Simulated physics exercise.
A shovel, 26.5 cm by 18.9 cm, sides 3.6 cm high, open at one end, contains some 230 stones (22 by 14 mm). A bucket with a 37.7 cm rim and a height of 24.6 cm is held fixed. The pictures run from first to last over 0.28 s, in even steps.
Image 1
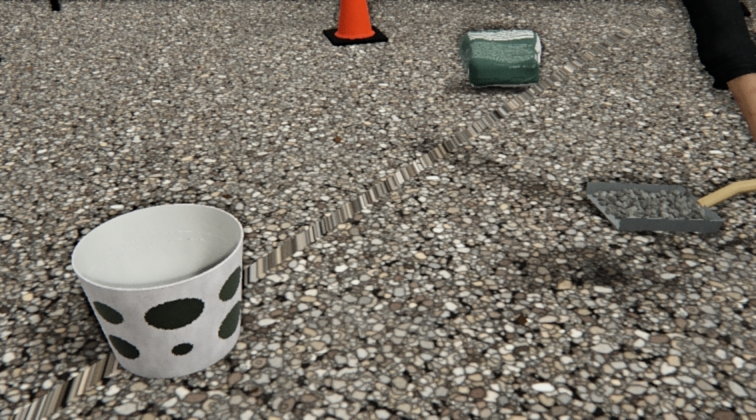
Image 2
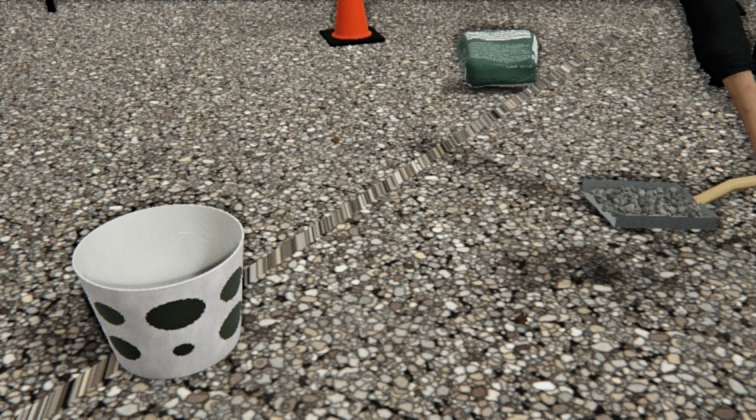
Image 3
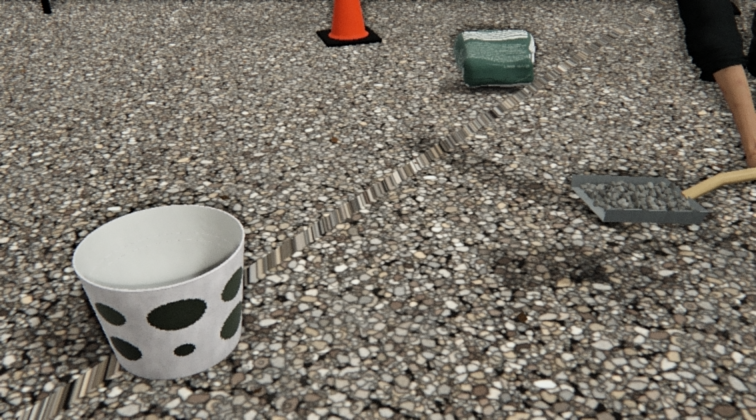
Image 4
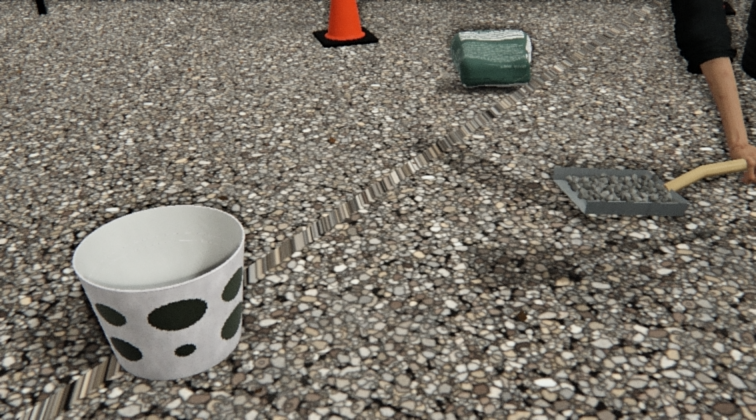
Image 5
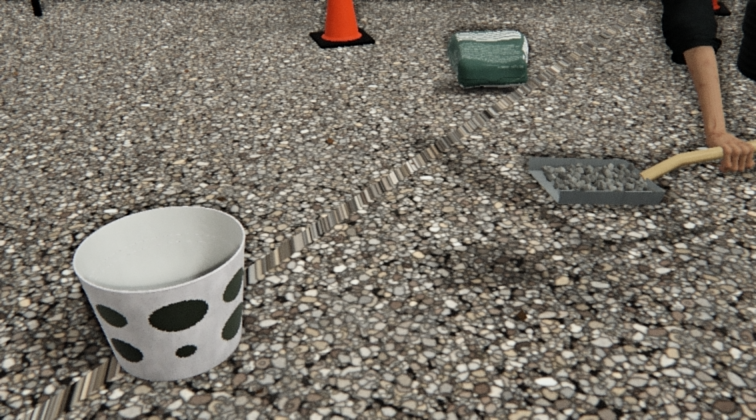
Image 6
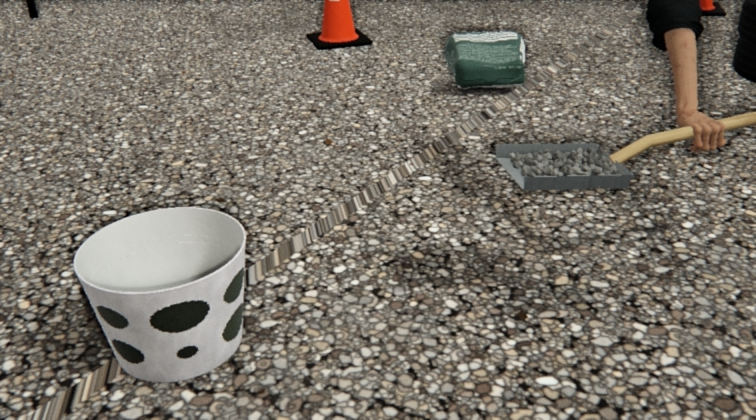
The footage shows a hand on a pale handle moving a gray shovel loaded with small stones leftward over pebbled ground, slowly and then faster, while a white bucket with dark spots stands at the left.
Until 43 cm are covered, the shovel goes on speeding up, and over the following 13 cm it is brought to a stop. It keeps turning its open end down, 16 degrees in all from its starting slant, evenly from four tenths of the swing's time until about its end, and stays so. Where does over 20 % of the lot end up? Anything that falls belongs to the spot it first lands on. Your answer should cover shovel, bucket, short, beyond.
Shovel: Under, bucket: Over, short: Under, beyond: Under.
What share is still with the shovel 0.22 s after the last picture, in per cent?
I'd guess some 25 in a hundred.
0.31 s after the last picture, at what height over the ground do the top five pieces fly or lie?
Looks like close to 50 cm off the ground.
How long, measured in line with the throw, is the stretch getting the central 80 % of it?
Roughly 15 cm.
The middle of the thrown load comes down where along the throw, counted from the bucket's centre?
About 10 cm past the centre, on the far side.
Then, 0.12 s after the last picture, tilt 3 degrees; shovel 100 %; middle of all pieces near (473, 124).
Then, 0.22 s after the last picture, tilt 7 degrees; shovel 25 %, in the air 75 %; middle of all pieces near (378, 120).
Then, 0.31 s after the last picture, tilt 7 degrees; in the air 100 %; middle of all pieces near (291, 152).
Then, 0.40 s after the last picture, tilt 7 degrees; bucket 20 %, in the air 80 %; middle of all pieces near (209, 215).
In the end, shovel 0 %, bucket 100 %, short 0 %, beyond 0 %.
